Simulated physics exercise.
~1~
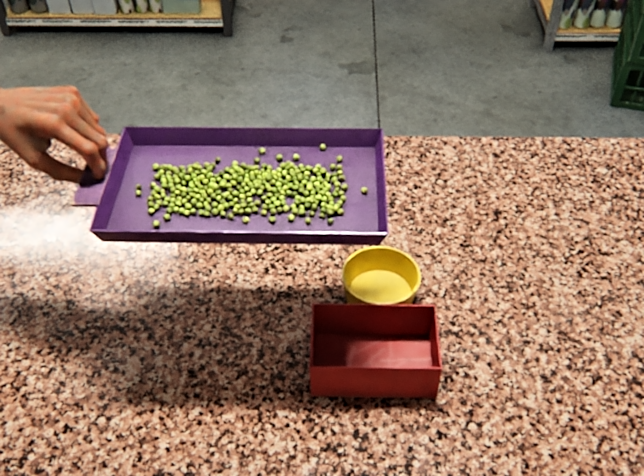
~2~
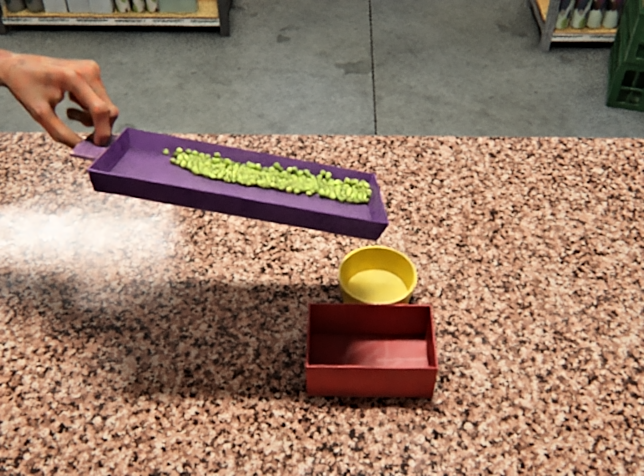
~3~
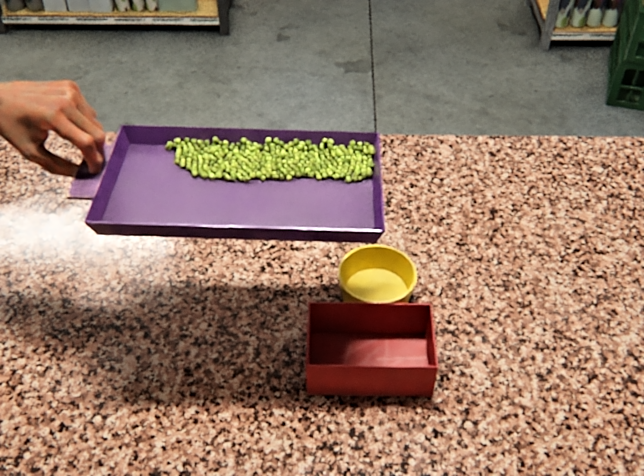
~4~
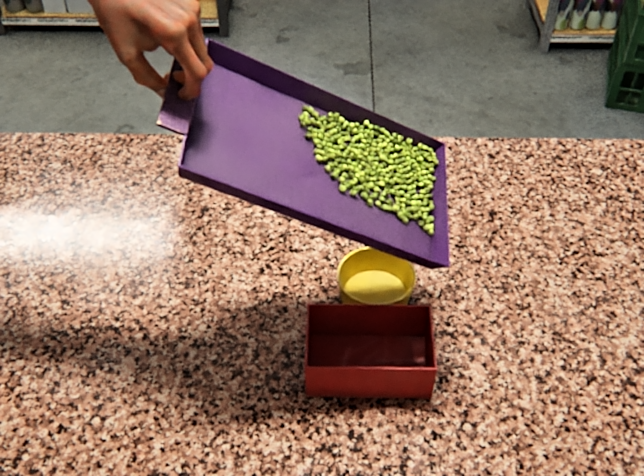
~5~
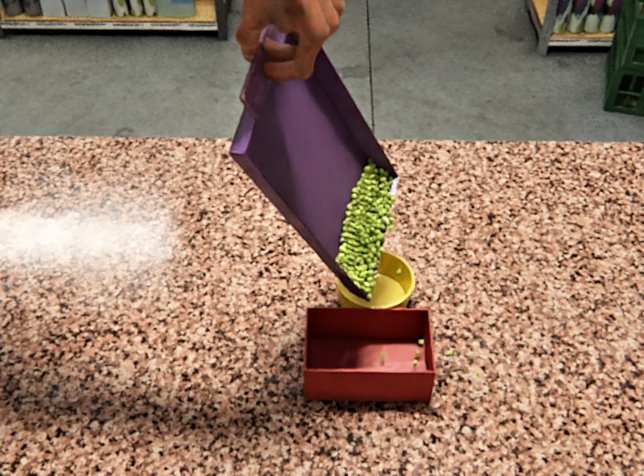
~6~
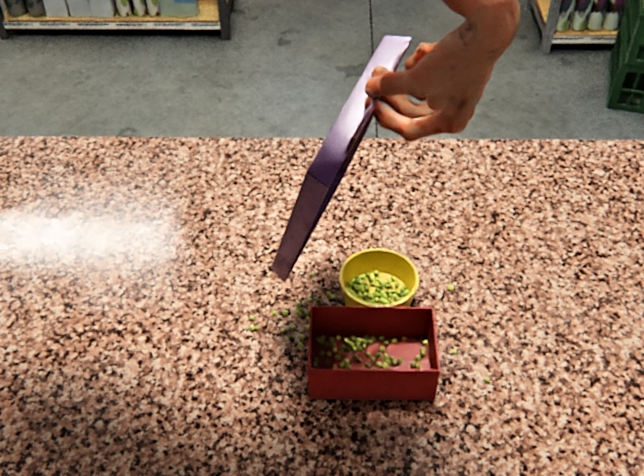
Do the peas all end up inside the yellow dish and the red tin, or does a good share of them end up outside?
A good share of the peas ends up outside, with some scattered on the counter. The yellow dish and the red tin each catch a good share as well.
